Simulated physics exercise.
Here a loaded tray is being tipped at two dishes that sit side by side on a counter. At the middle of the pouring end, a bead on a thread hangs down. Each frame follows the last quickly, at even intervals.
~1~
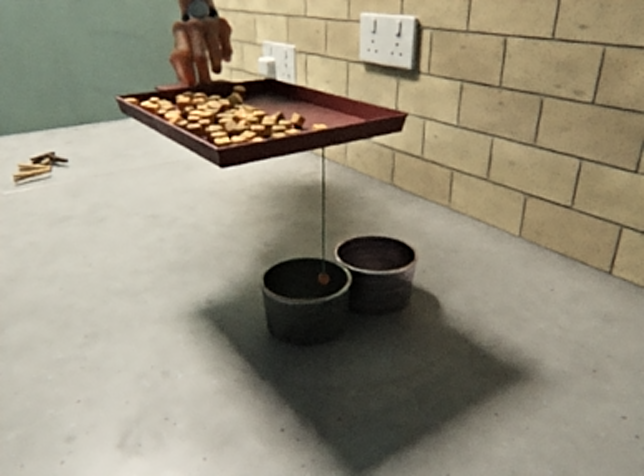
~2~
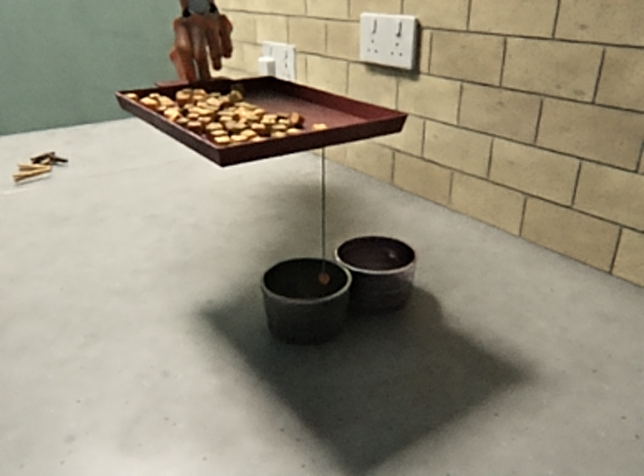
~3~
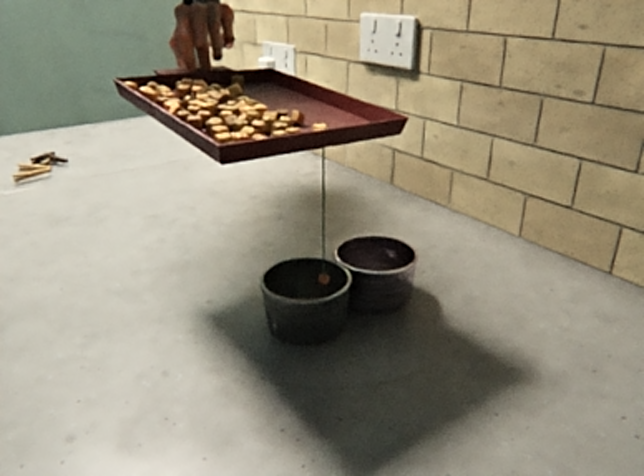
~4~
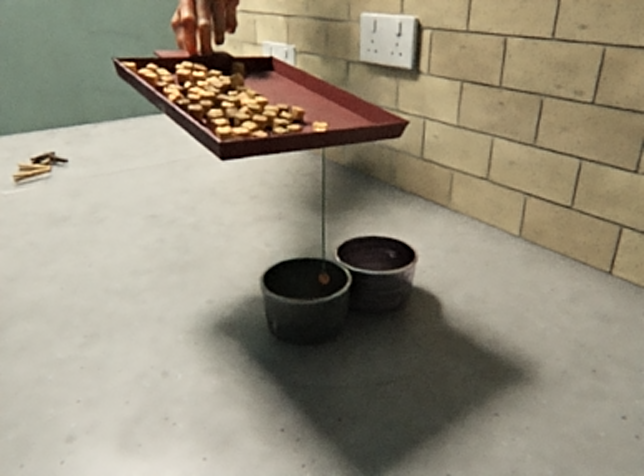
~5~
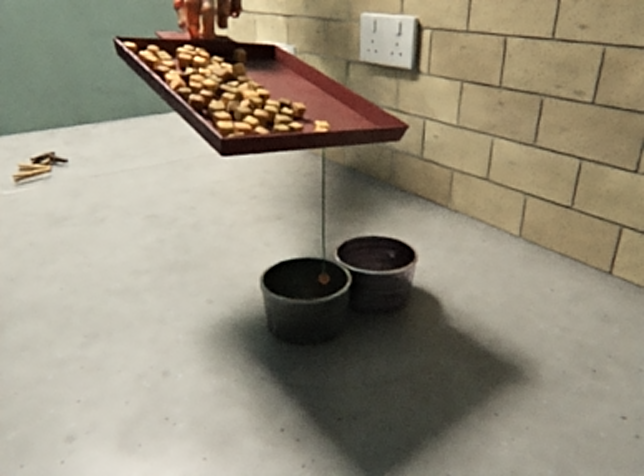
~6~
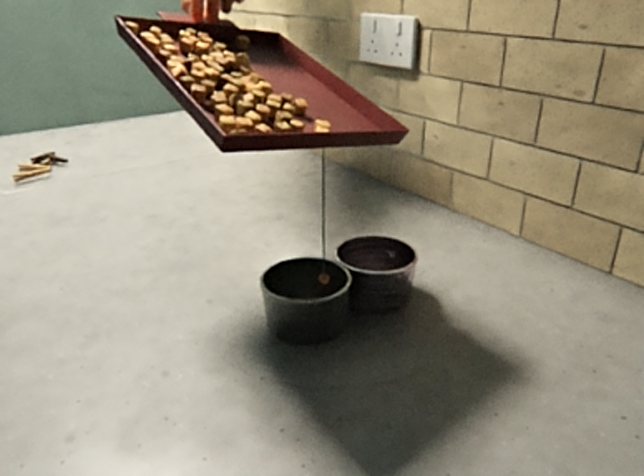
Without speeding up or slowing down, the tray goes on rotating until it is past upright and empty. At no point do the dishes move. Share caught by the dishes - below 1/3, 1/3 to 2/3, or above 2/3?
The dishes will most likely fall below a third of the load.
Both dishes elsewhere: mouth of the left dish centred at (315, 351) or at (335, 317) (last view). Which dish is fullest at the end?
Run 1: The one on the right side. Run 2: The one on the right side.
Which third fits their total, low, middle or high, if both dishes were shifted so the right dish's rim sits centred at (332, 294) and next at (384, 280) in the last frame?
Try one: Less than a third; try two: Between a third and two thirds.
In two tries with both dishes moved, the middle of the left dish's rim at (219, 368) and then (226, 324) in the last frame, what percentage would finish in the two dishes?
10 %, then 0 %.
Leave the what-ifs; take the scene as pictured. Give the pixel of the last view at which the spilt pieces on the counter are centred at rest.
Check roughly (446, 365) and you'll find the middle.
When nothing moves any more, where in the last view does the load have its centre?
Resting centre, last frame: Roughly (446, 348).
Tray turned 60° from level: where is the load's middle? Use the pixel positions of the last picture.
The middle of the pieces lands at roughly (341, 103).
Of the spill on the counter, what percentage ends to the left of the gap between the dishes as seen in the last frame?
I'd say some 10 in a hundred.
Just after the last frame, tray tipped steeply; almost all on the tray; just a few in the air.
A moment on, tray tipped right over; roughly two thirds on the tray; just a few in the right dish; roughly a quarter outside both; about a tenth in the air.
Further on, tray tipped past a quarter turn; roughly a quarter in the right dish; the larger part outside both.
When it is over, tray tipped past a quarter turn; not one in the left dish; roughly a quarter in the right dish; the larger part outside both.
